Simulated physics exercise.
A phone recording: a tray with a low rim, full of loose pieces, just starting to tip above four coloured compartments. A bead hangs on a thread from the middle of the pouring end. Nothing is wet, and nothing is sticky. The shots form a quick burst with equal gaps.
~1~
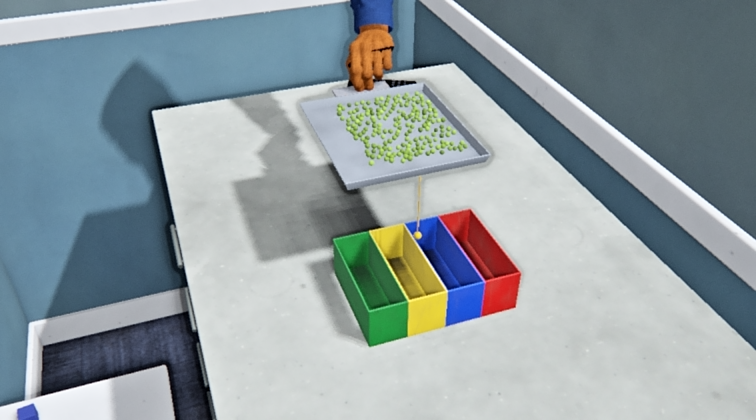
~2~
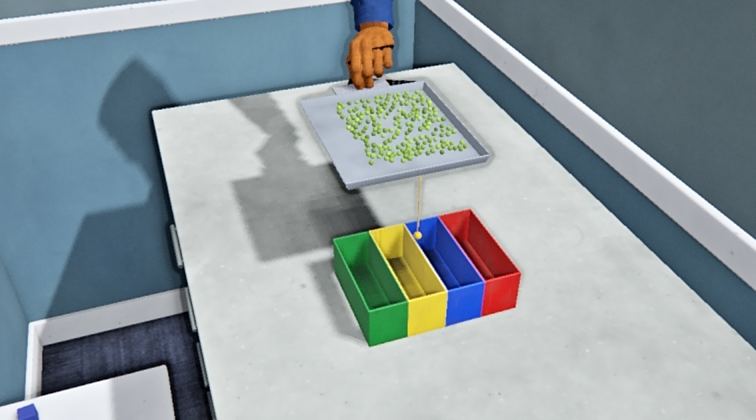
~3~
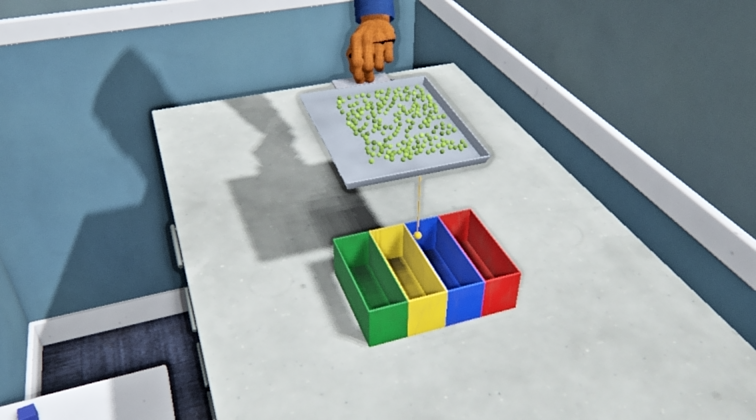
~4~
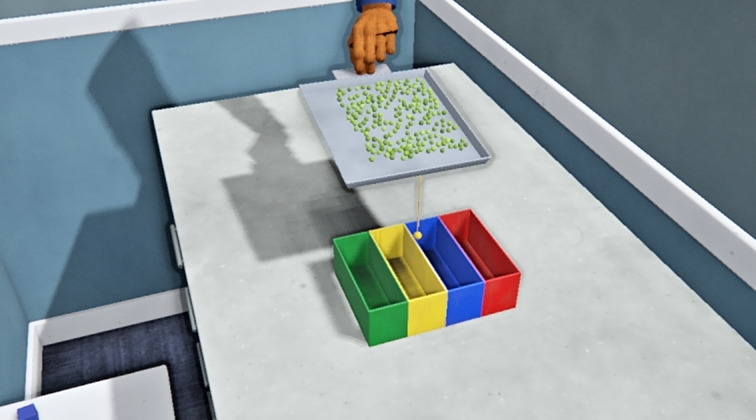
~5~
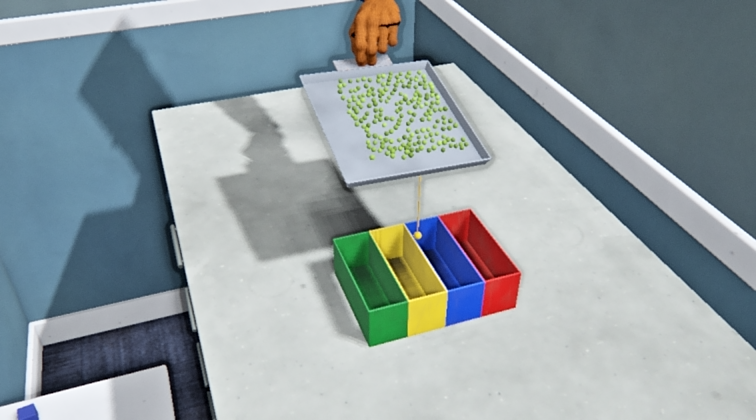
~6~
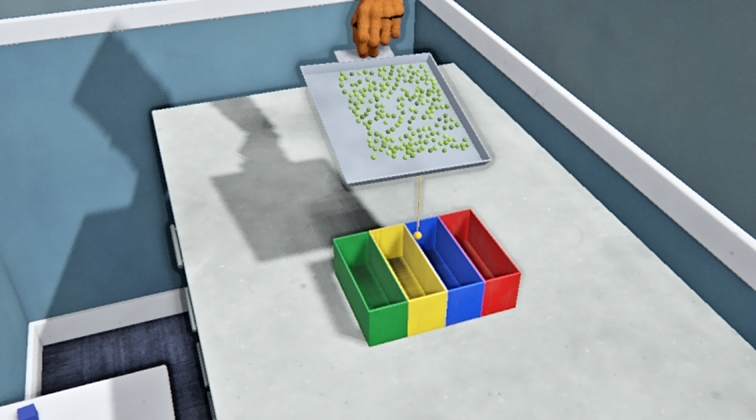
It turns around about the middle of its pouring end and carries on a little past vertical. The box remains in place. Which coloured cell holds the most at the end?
The red cell holds the most.
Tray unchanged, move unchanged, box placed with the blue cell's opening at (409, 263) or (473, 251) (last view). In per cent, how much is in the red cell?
30 and 20 in a hundred.
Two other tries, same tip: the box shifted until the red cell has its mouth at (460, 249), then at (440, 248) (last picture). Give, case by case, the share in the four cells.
Try 1: Some 60 %; try 2: Some 40 %.
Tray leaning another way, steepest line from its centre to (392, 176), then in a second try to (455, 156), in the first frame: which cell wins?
First: That green cell, second: That red cell.
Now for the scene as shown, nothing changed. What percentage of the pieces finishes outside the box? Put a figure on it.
About 10 per cent.
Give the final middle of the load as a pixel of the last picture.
Near (473, 287).
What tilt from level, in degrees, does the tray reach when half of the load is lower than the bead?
About 95 degrees.
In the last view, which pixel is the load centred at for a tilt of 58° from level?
Somewhere around pixel (453, 162) in the last picture.
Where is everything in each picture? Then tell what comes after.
Corners of the pouring end at (348, 181) and (486, 153), level; middle of the load at (396, 125), dried peas; bead on its thread at (417, 235); green cell at (389, 321); yellow cell at (427, 311); blue cell at (465, 301); red cell at (501, 291), in the first frame.
Corners of the pouring end at (348, 181) and (486, 154), level; middle of the load at (396, 124), in the second frame.
Corners of the pouring end at (349, 181) and (486, 154), tipped barely, lowest at the right corner; middle of the load at (396, 121), in the third frame.
Corners of the pouring end at (349, 180) and (487, 156), tipped a little, lowest at the right corner; middle of the load at (396, 116), in the fourth frame.
Corners of the pouring end at (350, 180) and (487, 157), tipped a little, lowest at the right corner; middle of the load at (397, 111), in the fifth frame.
Corners of the pouring end at (350, 180) and (487, 158), tipped clearly, lowest at the right corner; middle of the load at (399, 108); green cell at (389, 321); yellow cell at (427, 311); blue cell at (465, 301); red cell at (501, 291), in the sixth frame.
Soon after the last picture, tray tipped steeply; most on the tray; a small part in the red cell; a stray few in the blue cell; a stray few in the yellow cell; a small part falling or outside the box.
A little later, tray tipped right over; about a quarter on the tray; about a quarter in the red cell; a small part in the blue cell; a stray few in the yellow cell; a stray few in the green cell; about a third falling or outside the box.
Later still, tray tipped past a quarter turn; about half in the red cell; about a third in the blue cell; a small part in the yellow cell; a stray few in the green cell; a small part falling or outside the box.
At rest, tray tipped past a quarter turn; about half in the red cell; about a third in the blue cell; a small part in the yellow cell; a stray few in the green cell; a small part outside the box.
